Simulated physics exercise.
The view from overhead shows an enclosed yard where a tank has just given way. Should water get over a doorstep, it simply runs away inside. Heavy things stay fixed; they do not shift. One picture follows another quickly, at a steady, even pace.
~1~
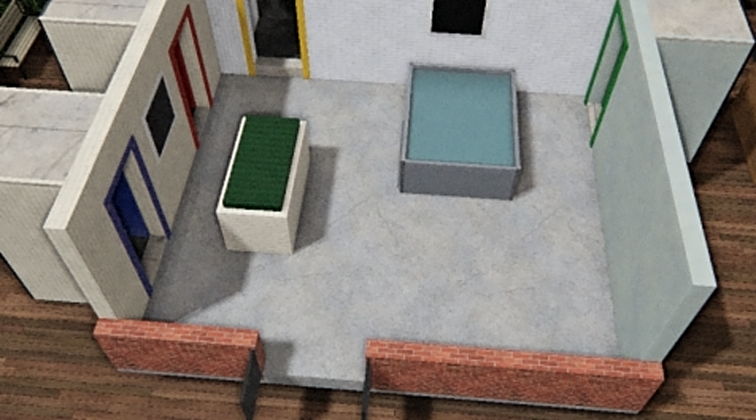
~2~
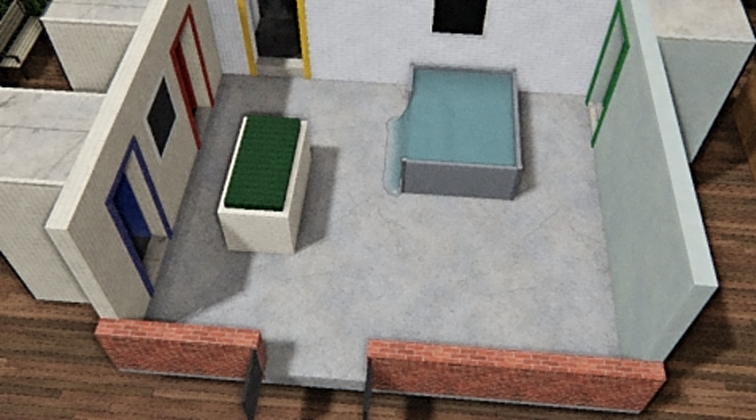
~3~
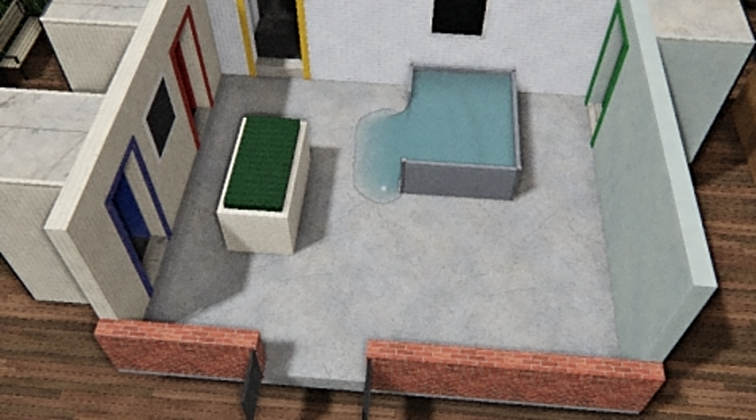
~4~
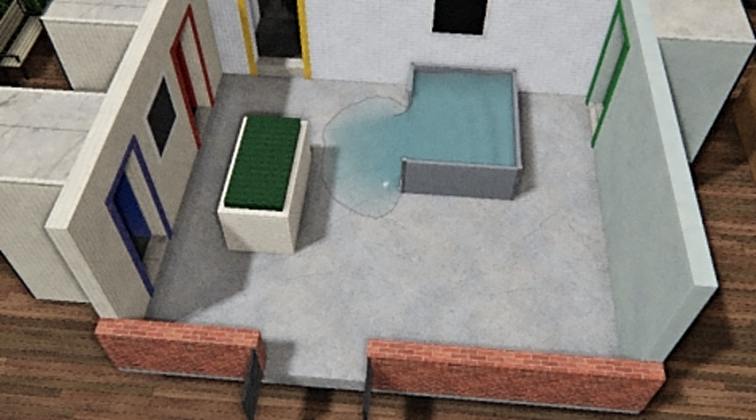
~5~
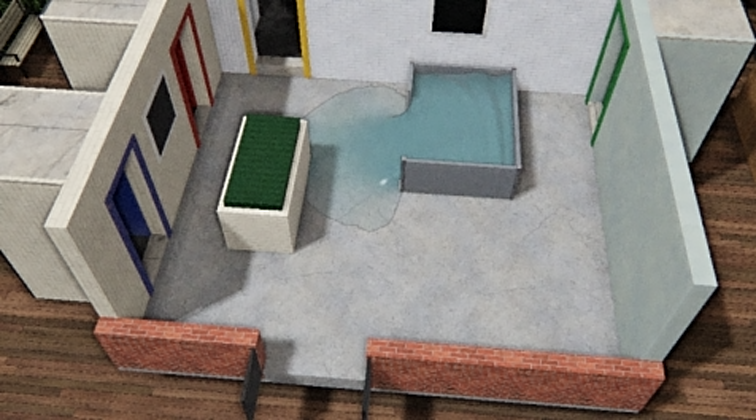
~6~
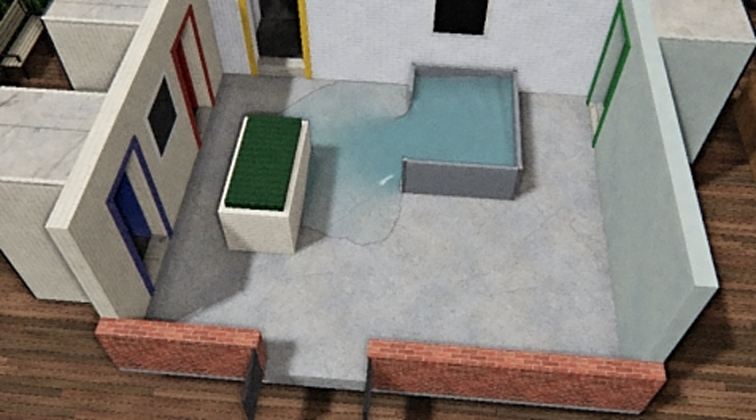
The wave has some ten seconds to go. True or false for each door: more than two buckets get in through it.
The yellow door: False; the red door: True; the blue door: False; the green door: False.
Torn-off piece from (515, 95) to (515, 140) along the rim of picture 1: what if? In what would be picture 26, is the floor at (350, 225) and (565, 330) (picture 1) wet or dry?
Taking the two points in order, the first is left dry and the second is waterlogged.
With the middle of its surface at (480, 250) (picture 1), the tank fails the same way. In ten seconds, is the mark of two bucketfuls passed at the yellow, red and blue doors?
The yellow door stays within the limit; the red door exceeds the limit; the blue door exceeds the limit.
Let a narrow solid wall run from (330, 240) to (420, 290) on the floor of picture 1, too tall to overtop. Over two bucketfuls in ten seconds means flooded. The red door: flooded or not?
My guess is that the red one exceeds the limit.
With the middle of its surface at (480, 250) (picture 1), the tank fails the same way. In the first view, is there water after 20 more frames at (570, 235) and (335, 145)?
Unflooded and submerged.
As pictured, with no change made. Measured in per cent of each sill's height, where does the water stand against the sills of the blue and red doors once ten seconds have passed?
Near 70 and 200 per cent, in that order.
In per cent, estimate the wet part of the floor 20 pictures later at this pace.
It comes out near 55 percent.
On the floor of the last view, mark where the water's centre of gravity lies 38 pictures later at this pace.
Somewhere around (346, 187) in the last view.
A moment on, water covers 30 % of the floor; the yellow door wet at the sill, nothing in, the red door over two buckets in, the blue door not reached, the green door not reached.
Next, water covers 40 % of the floor; the yellow door wet at the sill, nothing in, the red door far over two buckets in, the blue door not reached, the green door not reached.
Then, water covers 55 % of the floor; the yellow door wet at the sill, nothing in, the red door far over two buckets in, the blue door wet at the sill, nothing in, the green door not reached.
Later, water covers 75 % of the floor; the yellow door wet at the sill, nothing in, the red door far over two buckets in, the blue door wet at the sill, nothing in, the green door not reached.
In the end, water covers 90 % of the floor; the yellow door wet at the sill, nothing in, the red door far over two buckets in, the blue door wet at the sill, nothing in, the green door wet at the sill, nothing in.
